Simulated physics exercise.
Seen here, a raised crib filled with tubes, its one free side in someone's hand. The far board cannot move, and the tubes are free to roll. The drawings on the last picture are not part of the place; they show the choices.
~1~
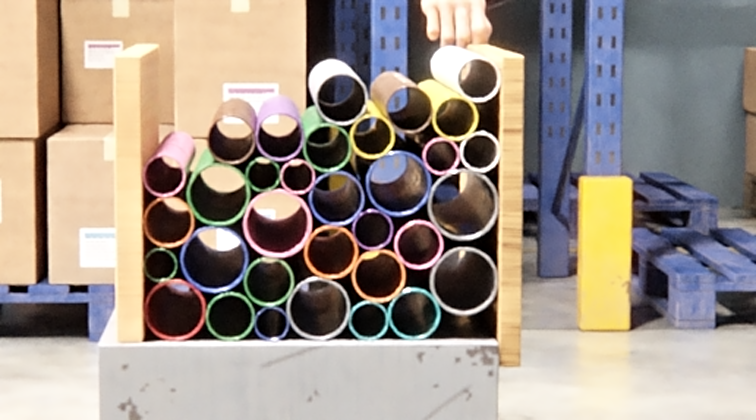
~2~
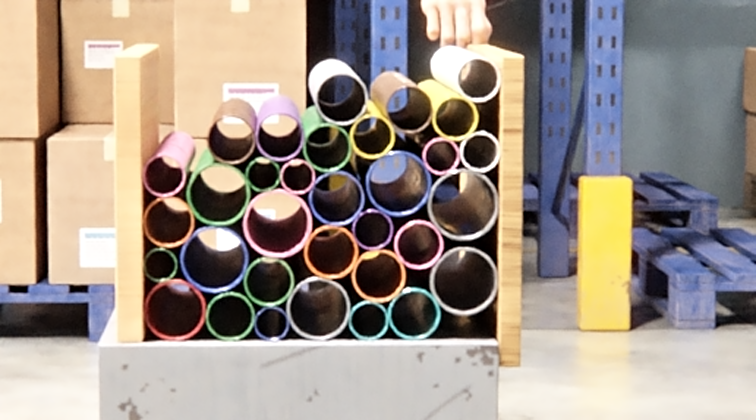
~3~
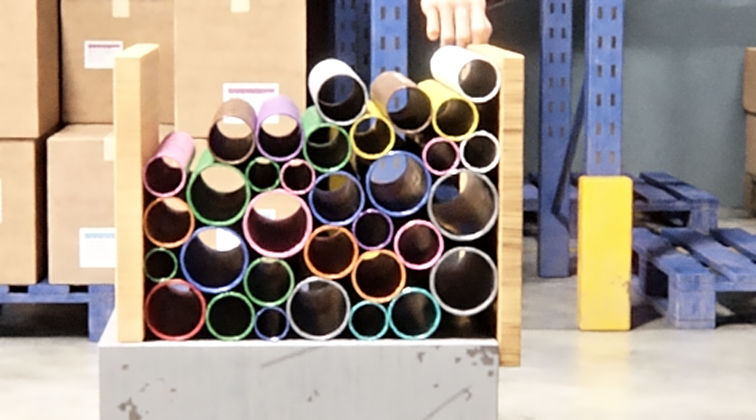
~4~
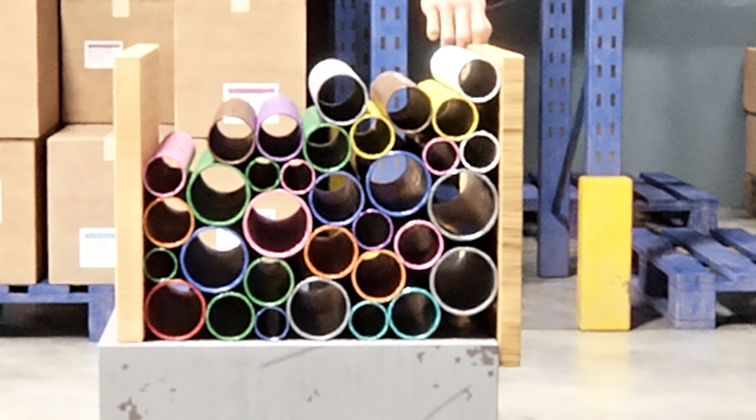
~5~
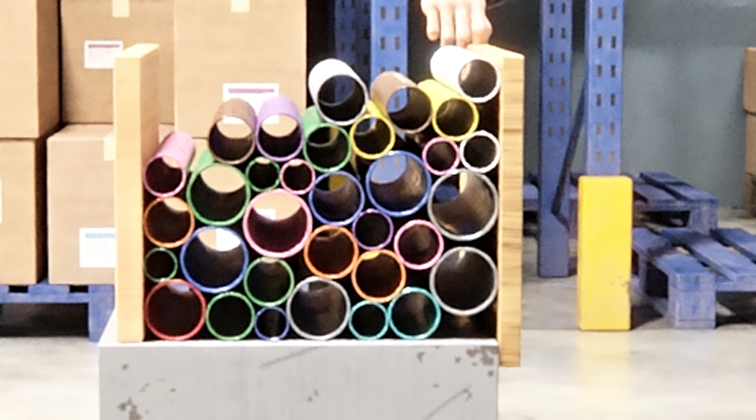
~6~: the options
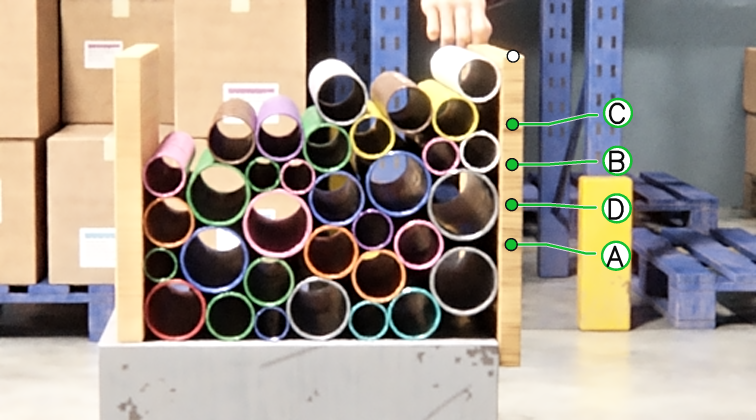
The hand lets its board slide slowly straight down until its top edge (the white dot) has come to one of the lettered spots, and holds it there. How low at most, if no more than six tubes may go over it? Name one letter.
The lowest mark that will do is A.
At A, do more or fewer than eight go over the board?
Fewer than eight.
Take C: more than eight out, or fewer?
It loses fewer than eight.
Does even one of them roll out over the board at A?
At A: Yes.
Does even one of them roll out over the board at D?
Yes.
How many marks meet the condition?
Four of them.
On the marked copy, A at (512, 245); B at (512, 165); C at (513, 124); D at (512, 205); the white dot at (513, 56).
Taking A. A third of the way, top of the board (500, 146).
Two thirds of the way, top of the board (499, 243).
When it is over, top of the board (499, 244), five out over the board.
As for the rest, B one out over the board; C none out over the board; D one out over the board.
